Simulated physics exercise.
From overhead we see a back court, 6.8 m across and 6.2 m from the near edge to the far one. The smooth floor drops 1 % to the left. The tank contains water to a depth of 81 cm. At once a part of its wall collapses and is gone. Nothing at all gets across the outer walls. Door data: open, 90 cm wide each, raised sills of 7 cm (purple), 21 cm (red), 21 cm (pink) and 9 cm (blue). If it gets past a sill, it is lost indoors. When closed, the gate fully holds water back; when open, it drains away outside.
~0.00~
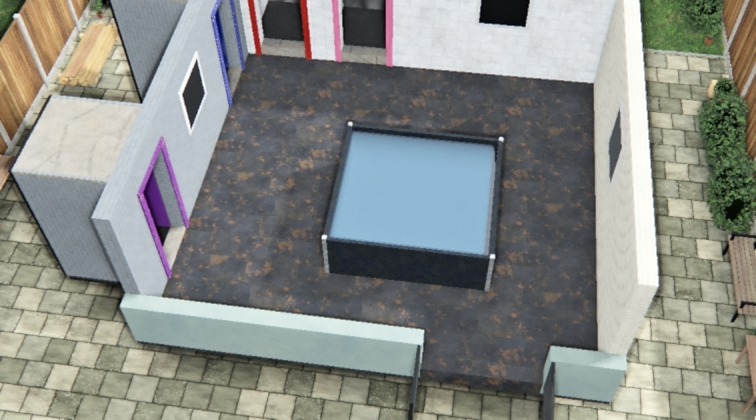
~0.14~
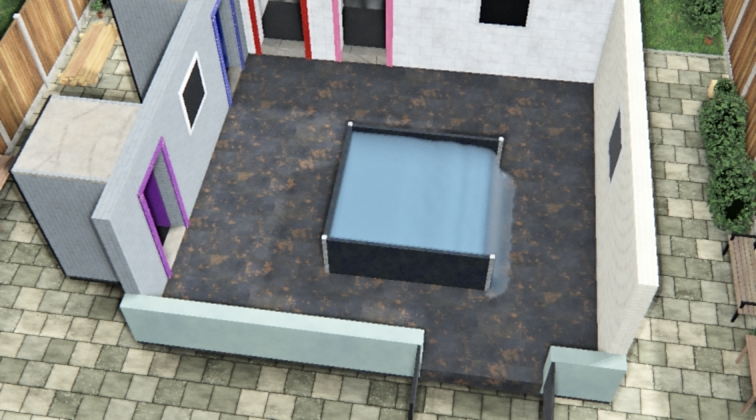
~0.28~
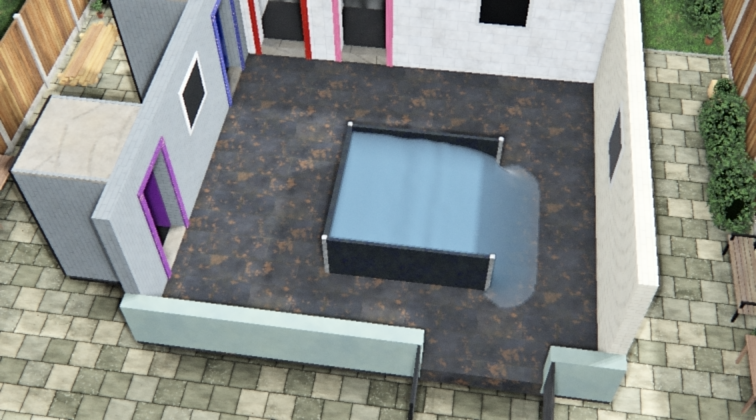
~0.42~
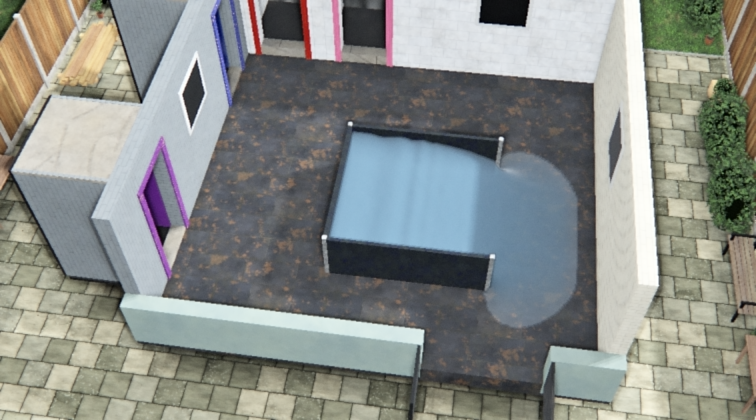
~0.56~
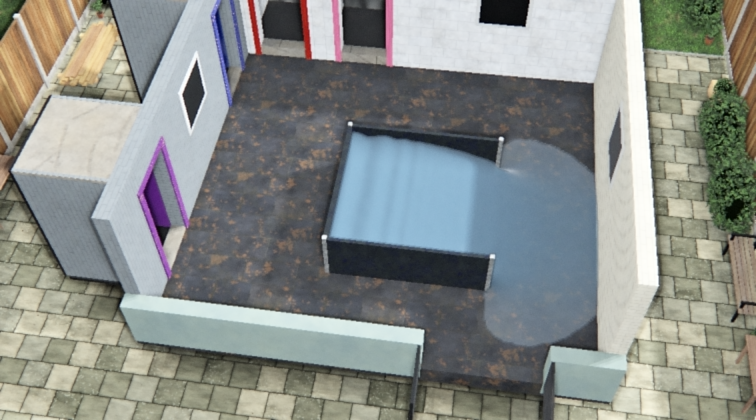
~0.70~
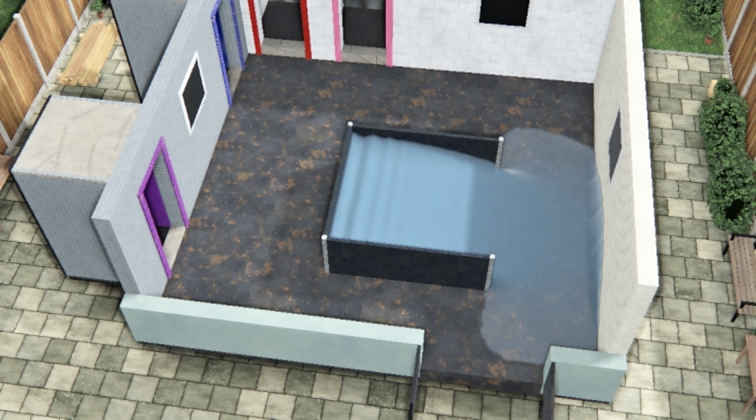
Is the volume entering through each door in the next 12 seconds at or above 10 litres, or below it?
Result: The purple door lets in a larger amount than the limit; the red door lets in a smaller amount than the limit; the pink door lets in a smaller amount than the limit; the blue door lets in a larger amount than the limit.
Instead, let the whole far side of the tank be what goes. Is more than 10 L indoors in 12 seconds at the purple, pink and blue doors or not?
Then: Purple beyond it, pink beyond it, blue beyond it.
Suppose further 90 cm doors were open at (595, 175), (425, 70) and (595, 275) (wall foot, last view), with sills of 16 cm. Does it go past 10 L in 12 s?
Taking them in order, the first gets enough, the second too little and the third enough.
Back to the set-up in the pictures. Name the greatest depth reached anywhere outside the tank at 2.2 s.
I'd say near 59 centimetres.
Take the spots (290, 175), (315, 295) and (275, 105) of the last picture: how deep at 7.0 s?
Around 5 cm, 4 cm and 6 cm, in the order given.
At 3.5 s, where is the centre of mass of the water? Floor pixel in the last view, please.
At about (488, 207).
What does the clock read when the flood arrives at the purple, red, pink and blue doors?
Times: Purple 3.8 seconds, red 3.4 seconds, pink 3.0 seconds, blue 4.0 seconds.
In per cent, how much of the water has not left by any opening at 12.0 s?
I'd say close to 70 percent is still there.
After 1.4 s water covers 20 % of the floor and is deepest (57 cm) near (589, 246); purple door not reached, red door not reached, pink door not reached, blue door not reached.
After 2.2 s water covers 30 % of the floor and is deepest (59 cm) near (590, 364); purple door not reached, red door not reached, pink door not reached, blue door not reached.
After 3.5 s water covers 60 % of the floor and is deepest (36 cm) near (578, 86); purple door not reached, red door 2 cm at the sill, 0 L in, pink door 6 cm at the sill, 0 L in, blue door not reached.
After 7.0 s water covers 100 % of the floor and is deepest (21 cm) near (190, 221); purple door 14 cm at the sill, 73 L in, red door 8 cm at the sill, 0 L in, pink door 6 cm at the sill, 0 L in, blue door 17 cm at the sill, 150 L in.
After 12.0 s water covers 100 % of the floor and is deepest (14 cm) near (174, 264); purple door 14 cm at the sill, 178 L in, red door 13 cm at the sill, 0 L in, pink door 9 cm at the sill, 0 L in, blue door 13 cm at the sill, 243 L in.
